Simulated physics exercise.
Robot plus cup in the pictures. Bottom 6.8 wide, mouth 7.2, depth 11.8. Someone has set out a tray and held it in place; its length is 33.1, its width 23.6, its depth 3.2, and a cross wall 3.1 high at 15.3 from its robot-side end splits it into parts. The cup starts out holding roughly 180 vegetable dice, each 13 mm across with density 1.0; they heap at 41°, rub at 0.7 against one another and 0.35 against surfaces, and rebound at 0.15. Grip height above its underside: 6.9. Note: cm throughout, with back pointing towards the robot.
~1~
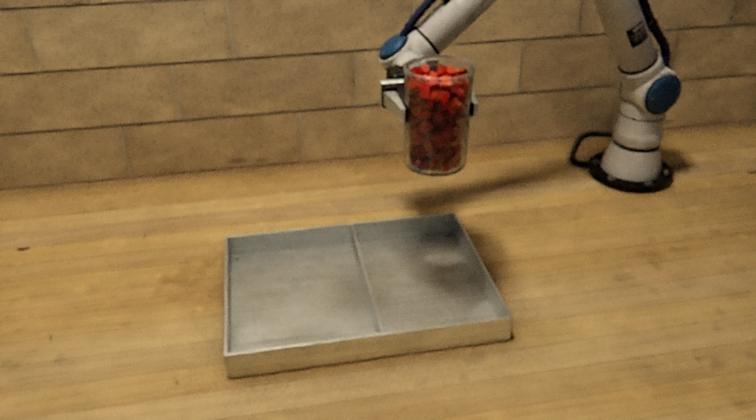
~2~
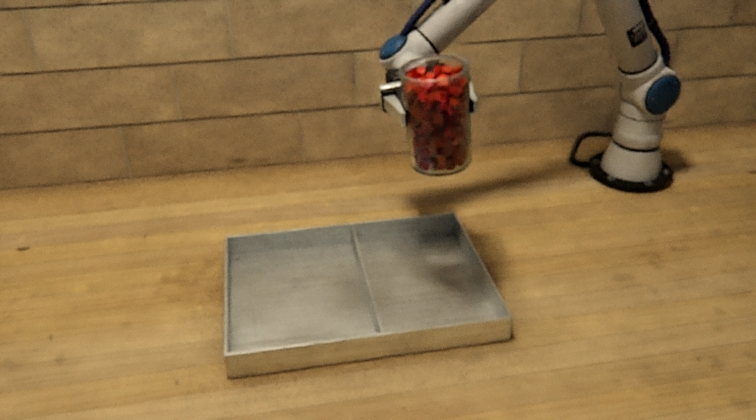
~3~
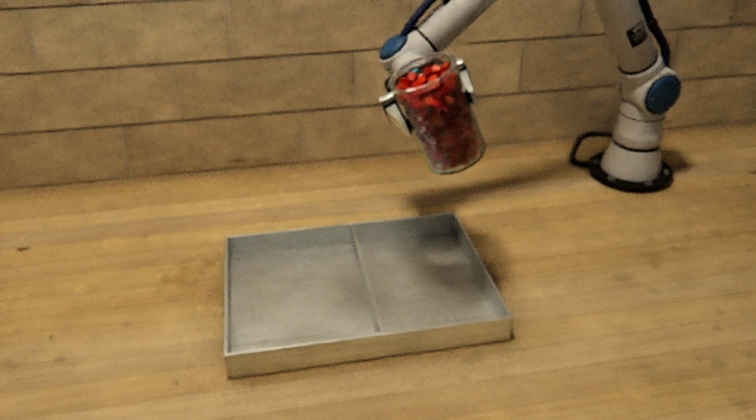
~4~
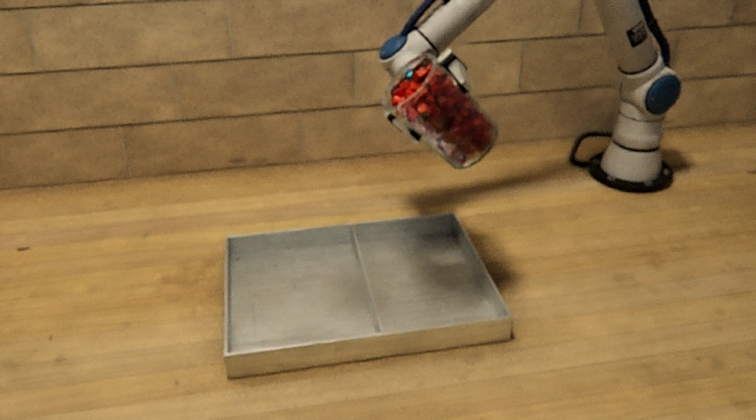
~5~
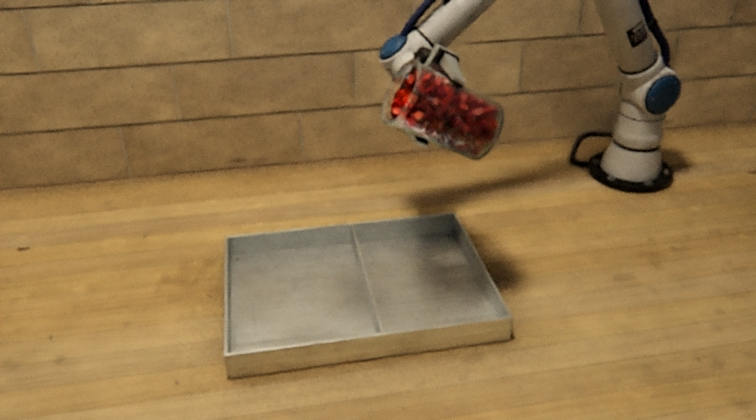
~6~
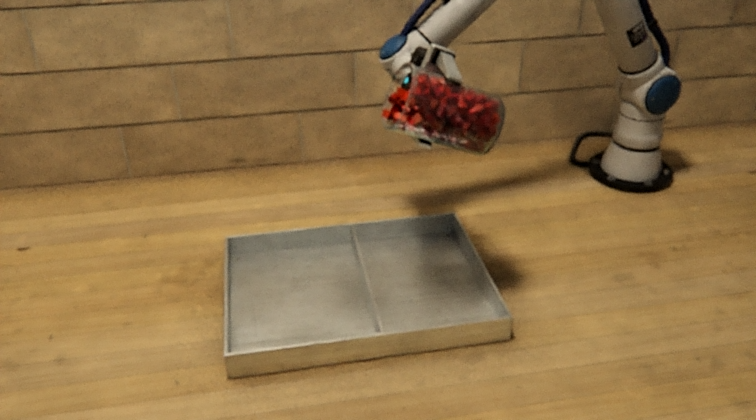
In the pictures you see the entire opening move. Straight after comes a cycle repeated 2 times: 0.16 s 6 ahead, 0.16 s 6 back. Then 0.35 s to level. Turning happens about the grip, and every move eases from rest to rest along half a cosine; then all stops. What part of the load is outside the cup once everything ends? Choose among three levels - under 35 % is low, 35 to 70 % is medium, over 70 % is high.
The level is low.
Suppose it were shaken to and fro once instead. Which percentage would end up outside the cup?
About 15 %.
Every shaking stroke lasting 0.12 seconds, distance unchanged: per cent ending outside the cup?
That gives about 40 percent.
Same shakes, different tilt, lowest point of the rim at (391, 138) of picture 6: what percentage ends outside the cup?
65 %.
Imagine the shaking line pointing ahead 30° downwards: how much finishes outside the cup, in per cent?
5 %.
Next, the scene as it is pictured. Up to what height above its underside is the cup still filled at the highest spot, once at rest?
Roughly 11.5 cm.
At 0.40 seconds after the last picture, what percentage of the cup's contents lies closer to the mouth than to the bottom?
45 per cent.
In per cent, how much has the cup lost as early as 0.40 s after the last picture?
Roughly 15 percent is out.
Then, 0.40 s later, tilted 67° forward, highest piece 28 above the table; 157 in the cup, 14 in the far-side part, 10 in flight or on a rim.
Then, 0.79 s later, tilted 40° forward, highest piece 28 above the table; 146 in the cup, 24 in the far-side part, 11 in the robot-side part.
Then, 1.19 s later, level, highest piece 30 above the table; 146 in the cup, 24 in the far-side part, 11 in the robot-side part.
Then, 2.24 s later, level, highest piece 30 above the table; 146 in the cup, 24 in the far-side part, 11 in the robot-side part.
At rest, 146 in the cup, 24 in the far-side part, 11 in the robot-side part. That is 19 % outside the cup.
